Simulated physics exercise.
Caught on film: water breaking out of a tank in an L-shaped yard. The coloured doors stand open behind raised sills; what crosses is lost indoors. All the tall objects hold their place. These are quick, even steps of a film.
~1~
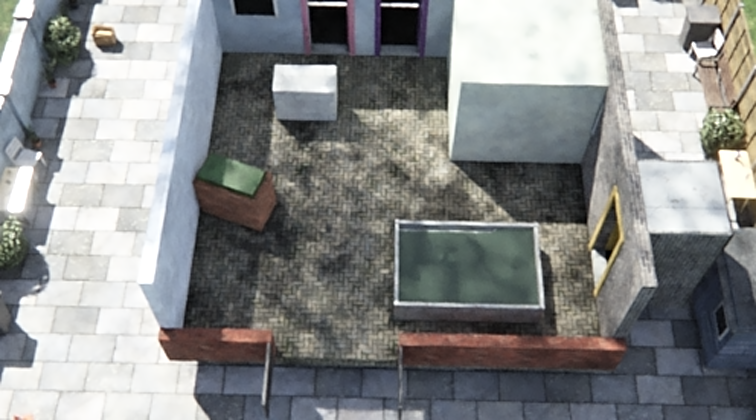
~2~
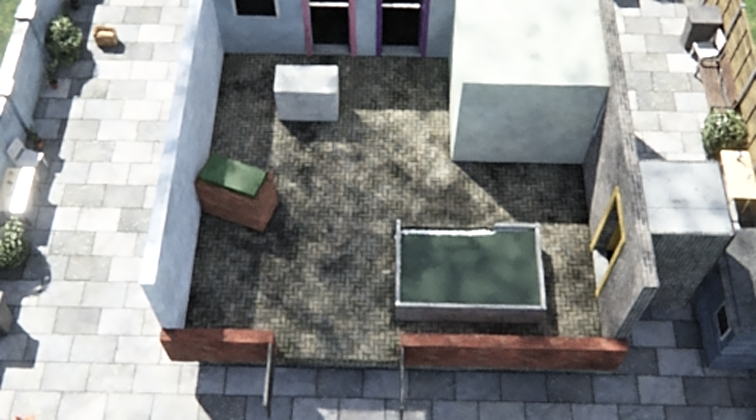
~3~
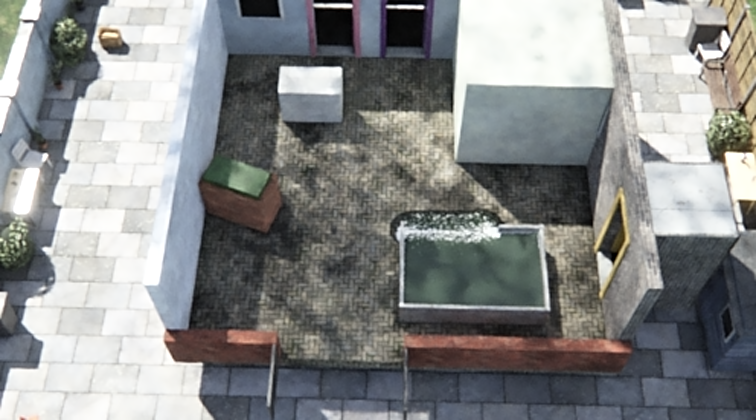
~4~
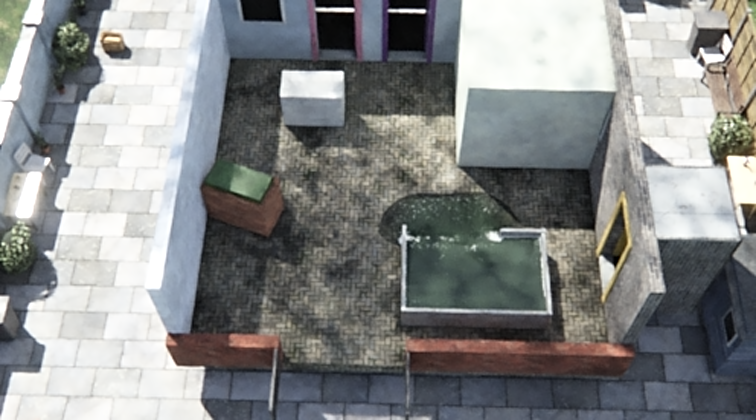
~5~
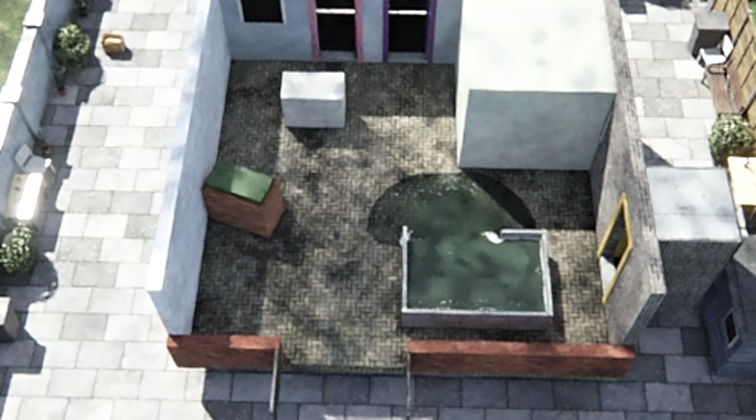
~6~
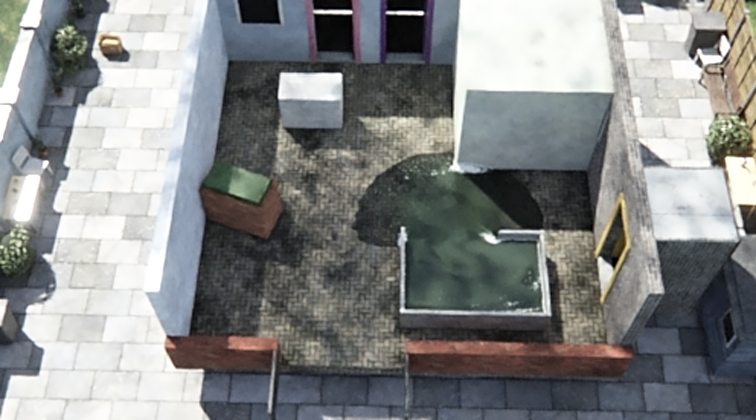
A walled yard paved in small dark cobbles is seen from high above, with pale slabs outside and a low red brick wall along the near side. A big pale block stands at the back right, a small white block and a green-topped brick box to the left, and an open tank of green water at the near right. Water bursts over the tank's far side, foaming, then spreads across the cobbles in a widening dark pool reaching the pale block, as the view shifts very slightly.
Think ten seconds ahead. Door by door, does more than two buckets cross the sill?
One by one: The purple door takes more than that; the pink door takes more than that; the yellow door stays under that.
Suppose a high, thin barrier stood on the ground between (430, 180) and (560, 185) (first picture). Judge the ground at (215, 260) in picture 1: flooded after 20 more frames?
At that place: Free of water.
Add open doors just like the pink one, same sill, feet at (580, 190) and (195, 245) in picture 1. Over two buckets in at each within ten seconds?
One after the other: Goes over, lets less in.
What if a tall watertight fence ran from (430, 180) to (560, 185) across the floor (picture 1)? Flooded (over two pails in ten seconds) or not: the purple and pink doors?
One by one: Purple is under; pink is over.
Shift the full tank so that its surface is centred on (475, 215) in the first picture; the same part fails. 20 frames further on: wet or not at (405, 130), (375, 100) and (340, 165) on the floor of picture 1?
One after the other: Awash, awash, flooded.
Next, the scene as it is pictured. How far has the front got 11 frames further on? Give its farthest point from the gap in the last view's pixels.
I would point to (354, 68).
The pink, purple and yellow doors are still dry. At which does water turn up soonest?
It is the purple one.
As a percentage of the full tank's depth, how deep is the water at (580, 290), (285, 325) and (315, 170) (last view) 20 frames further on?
Roughly 6, 0 and 4 per cent, in turn.
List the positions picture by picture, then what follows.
The first frame shows still water in the open tank at (468, 265).
In the second frame, water pours out on the open tank's far side and has run to a hidden place.
In the third frame, the front is at (396, 223), out from the gap on the open tank's far side.
In the fourth frame, the front is at (395, 207), out from the gap on the open tank's far side.
In the fifth frame, water pours out on the open tank's far side and has run to (478, 176).
In the sixth frame, the front is at (422, 157), out from the gap on the open tank's far side.
A moment on, water covers 25 % of the floor; the purple door not reached, the pink door not reached, the yellow door not reached.
Next, water covers 35 % of the floor; the purple door over two buckets in, the pink door not reached, the yellow door not reached.
Then, water covers 55 % of the floor; the purple door far over two buckets in, the pink door over two buckets in, the yellow door wet at the sill, nothing in.
Later, water covers 65 % of the floor; the purple door far over two buckets in, the pink door far over two buckets in, the yellow door wet at the sill, nothing in.
In the end, water covers 90 % of the floor; the purple door far over two buckets in, the pink door far over two buckets in, the yellow door wet at the sill, nothing in.
